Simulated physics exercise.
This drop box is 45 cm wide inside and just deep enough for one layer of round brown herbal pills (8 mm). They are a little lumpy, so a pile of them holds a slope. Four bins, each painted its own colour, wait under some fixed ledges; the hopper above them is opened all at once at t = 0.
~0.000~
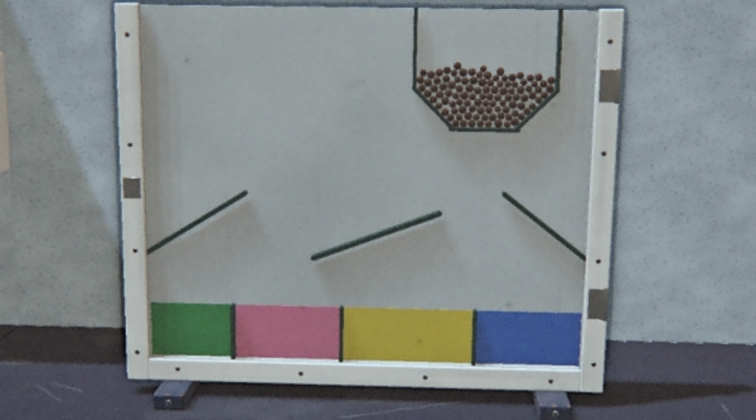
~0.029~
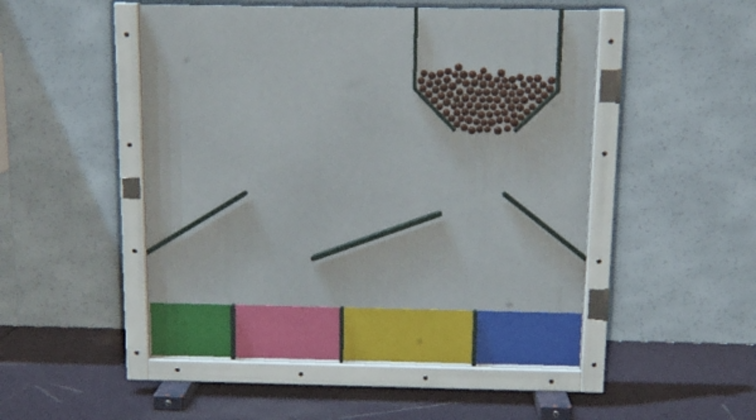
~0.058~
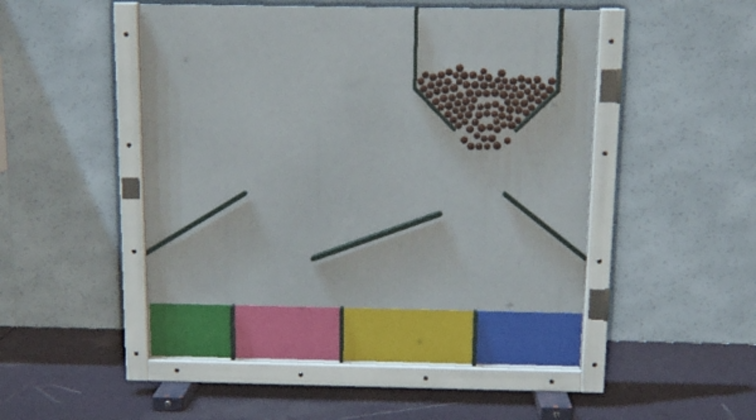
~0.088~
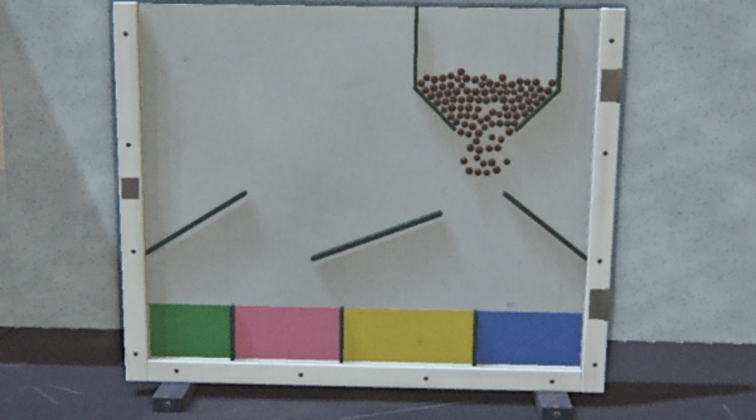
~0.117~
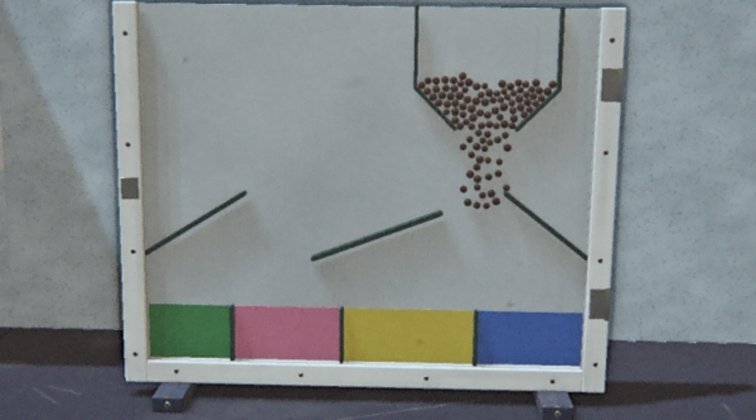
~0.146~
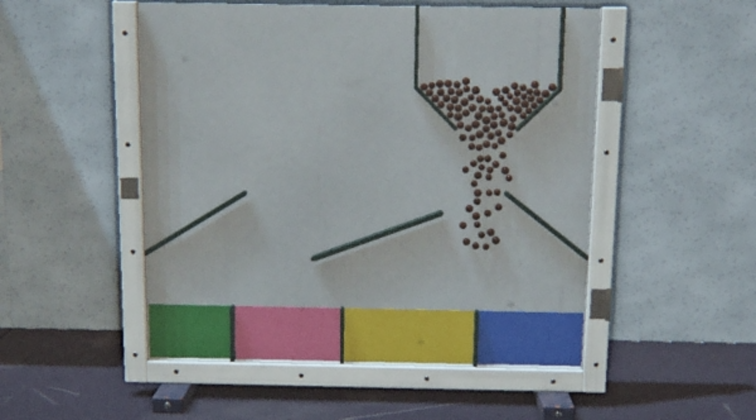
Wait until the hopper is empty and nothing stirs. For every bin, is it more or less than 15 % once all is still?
Blue bin more, pink bin less, yellow bin more, green bin less than 15 %.
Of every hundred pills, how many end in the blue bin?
About 45 per cent.
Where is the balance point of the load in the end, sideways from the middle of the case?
Some 11 cm right of it.
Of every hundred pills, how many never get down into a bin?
Some 5 per cent.
After 0.24 s 75 % have left the hopper; down in the bins, blue 10 %, yellow 10 %.
After 0.34 s 100 % have left the hopper; down in the bins, blue 25 %, yellow 30 %.
After 0.55 s 100 % have left the hopper; down in the bins, blue 45 %, yellow 50 %.
In the end, by 1.4 s, blue 45 %, pink 0 %, yellow 50 %, green 0 %, left higher up 5 %.
